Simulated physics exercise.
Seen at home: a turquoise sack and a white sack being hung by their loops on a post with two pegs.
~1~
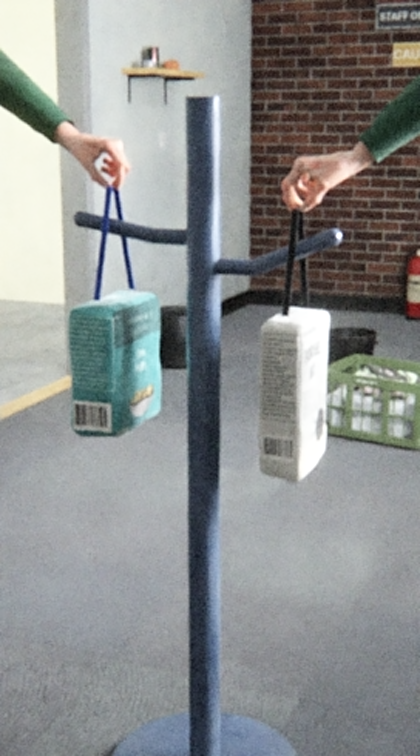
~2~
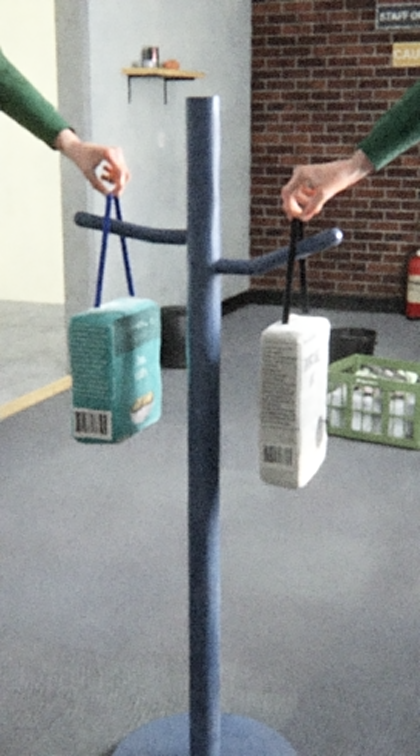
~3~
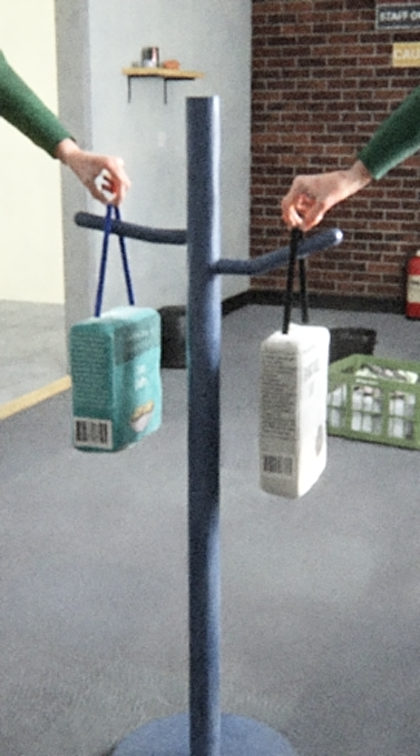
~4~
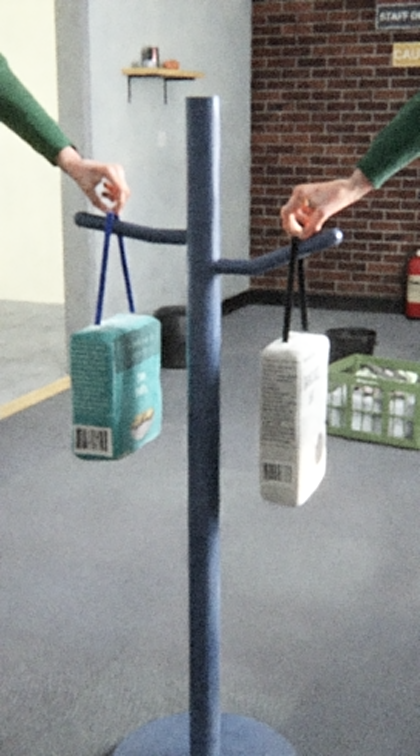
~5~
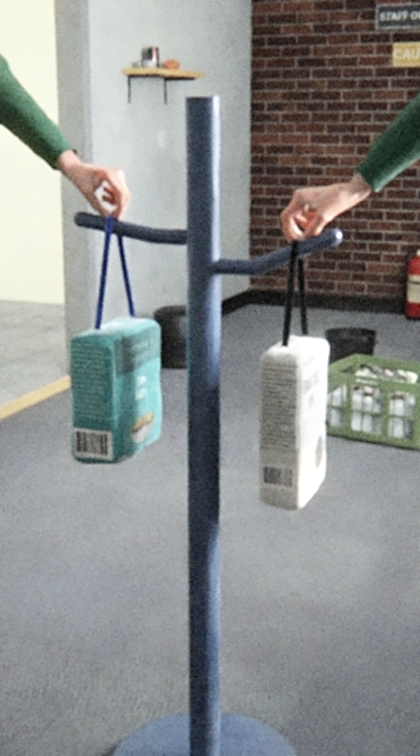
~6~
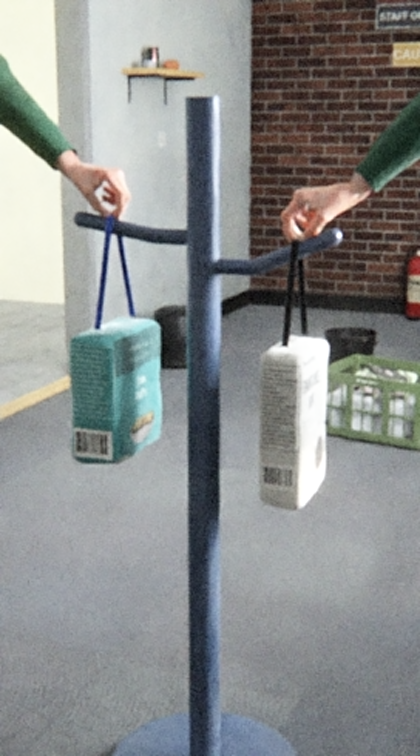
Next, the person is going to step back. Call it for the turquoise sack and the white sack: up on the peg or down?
Turquoise sack up, white sack up.
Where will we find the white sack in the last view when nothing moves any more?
You'll find its middle at pixel (249, 436).
Then, 0.34 s later than the last view, turquoise sack hanging from its loop near (118, 392); white sack hanging from its loop near (272, 435).
Then, 0.88 s later than the last view, turquoise sack hanging from its loop near (122, 394); white sack hanging from its loop near (220, 430).
Finally, turquoise sack hanging from its loop near (120, 393); white sack hanging from its loop near (249, 436). The turquoise sack remains on its peg and the white sack stays hanging.
